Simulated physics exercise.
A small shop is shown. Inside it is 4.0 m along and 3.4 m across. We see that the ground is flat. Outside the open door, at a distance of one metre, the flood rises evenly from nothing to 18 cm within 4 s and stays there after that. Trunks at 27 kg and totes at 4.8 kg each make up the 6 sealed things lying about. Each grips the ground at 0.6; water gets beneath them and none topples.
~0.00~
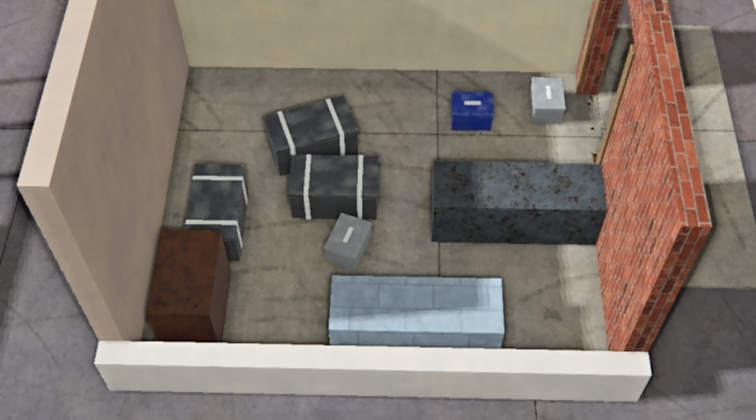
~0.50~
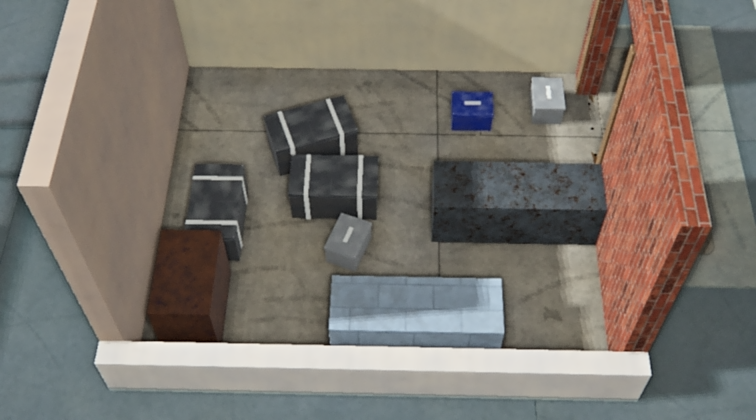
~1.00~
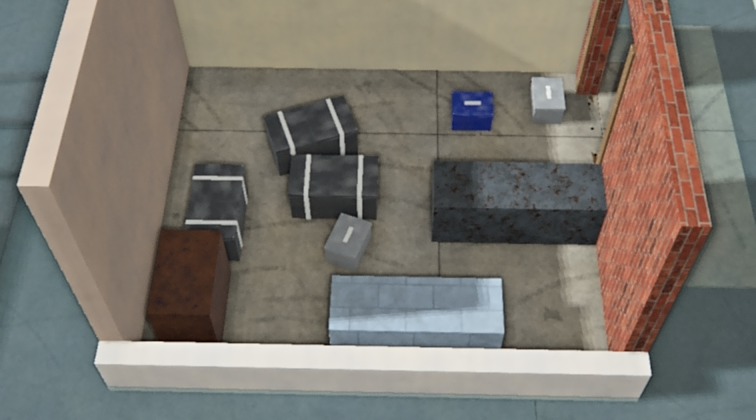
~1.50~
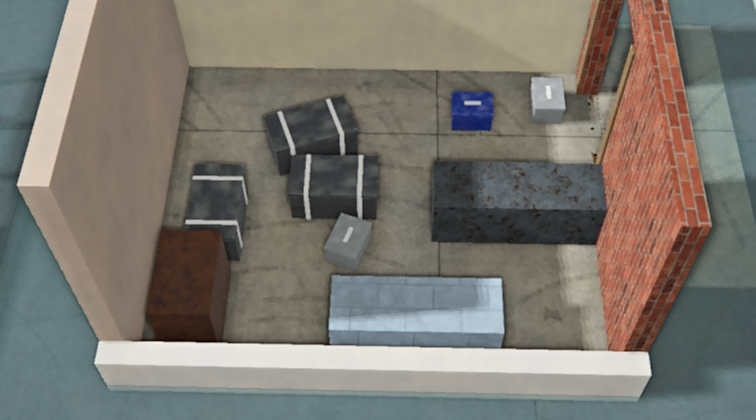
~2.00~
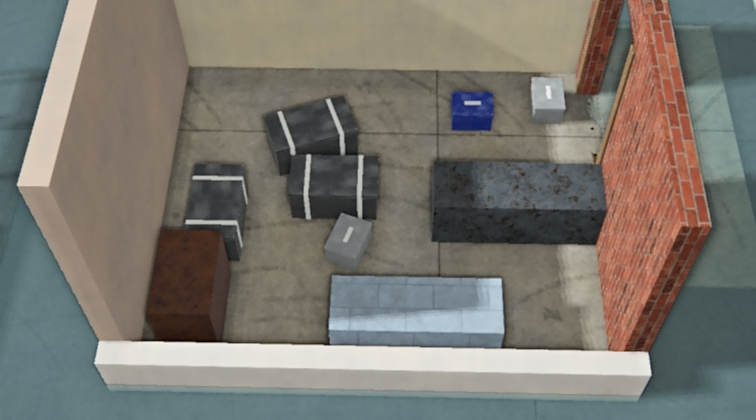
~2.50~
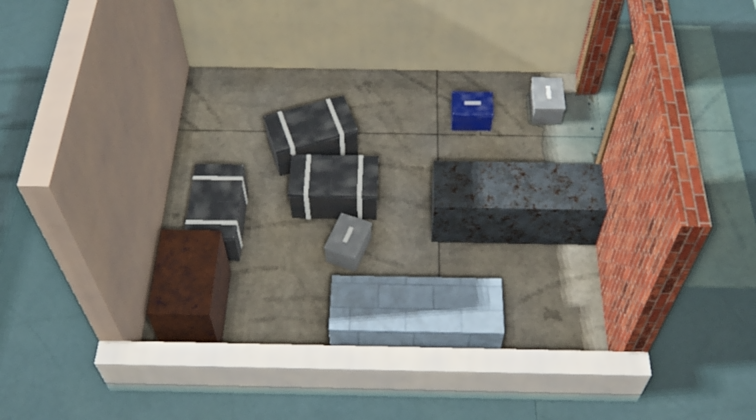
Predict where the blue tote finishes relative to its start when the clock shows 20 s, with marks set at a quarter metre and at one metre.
A long trip.
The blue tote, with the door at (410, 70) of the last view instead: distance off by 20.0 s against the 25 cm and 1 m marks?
Outcome - blue tote: Short shift.
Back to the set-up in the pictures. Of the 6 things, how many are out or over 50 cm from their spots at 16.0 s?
4.
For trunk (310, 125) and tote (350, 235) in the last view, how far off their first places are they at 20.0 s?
Shifts: 80 cm / 200 cm.
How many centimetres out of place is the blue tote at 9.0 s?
I'd guess some 250 cm by then.
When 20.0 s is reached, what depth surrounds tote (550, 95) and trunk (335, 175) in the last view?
I'd estimate 18 cm for the first and 18 cm for the second.
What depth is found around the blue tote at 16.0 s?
Around 17 cm.
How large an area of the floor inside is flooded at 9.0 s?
Around 11.0 m2 of it.
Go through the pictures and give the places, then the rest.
The first picture shows the blue tote at (473, 103), on the bottom; water covers 0.0 m2; 0 of 6 have shifted.
The second picture shows the blue tote at (473, 103), on the bottom; water covers 0.0 m2; 0 of 6 have shifted.
The third picture shows the blue tote at (473, 103) rests on the ground; water covers 0.0 m2; 0 of 6 have shifted.
The fourth picture shows the blue tote at (473, 103), on the bottom; 0.0 m2 under water; 0 of 6 have shifted.
The fifth picture shows the blue tote at (473, 103), on the bottom; water covers 0.0 m2; 0 of 6 have shifted.
The sixth picture shows the blue tote at (473, 103), on the bottom; 0.3 m2 under water; 0 of 6 have shifted.
After 4.0 s the blue tote is near (458, 101), 0.1 m from its start, aground; 0 afloat.
After 9.0 s the blue tote is near (193, 90), 2.7 m from its start, afloat; 3 afloat.
After 16.0 s the blue tote is near (195, 148), 2.7 m from its start, afloat; 6 afloat.
After 20.0 s the blue tote is near (215, 191), 2.6 m from its start, afloat; 6 afloat.
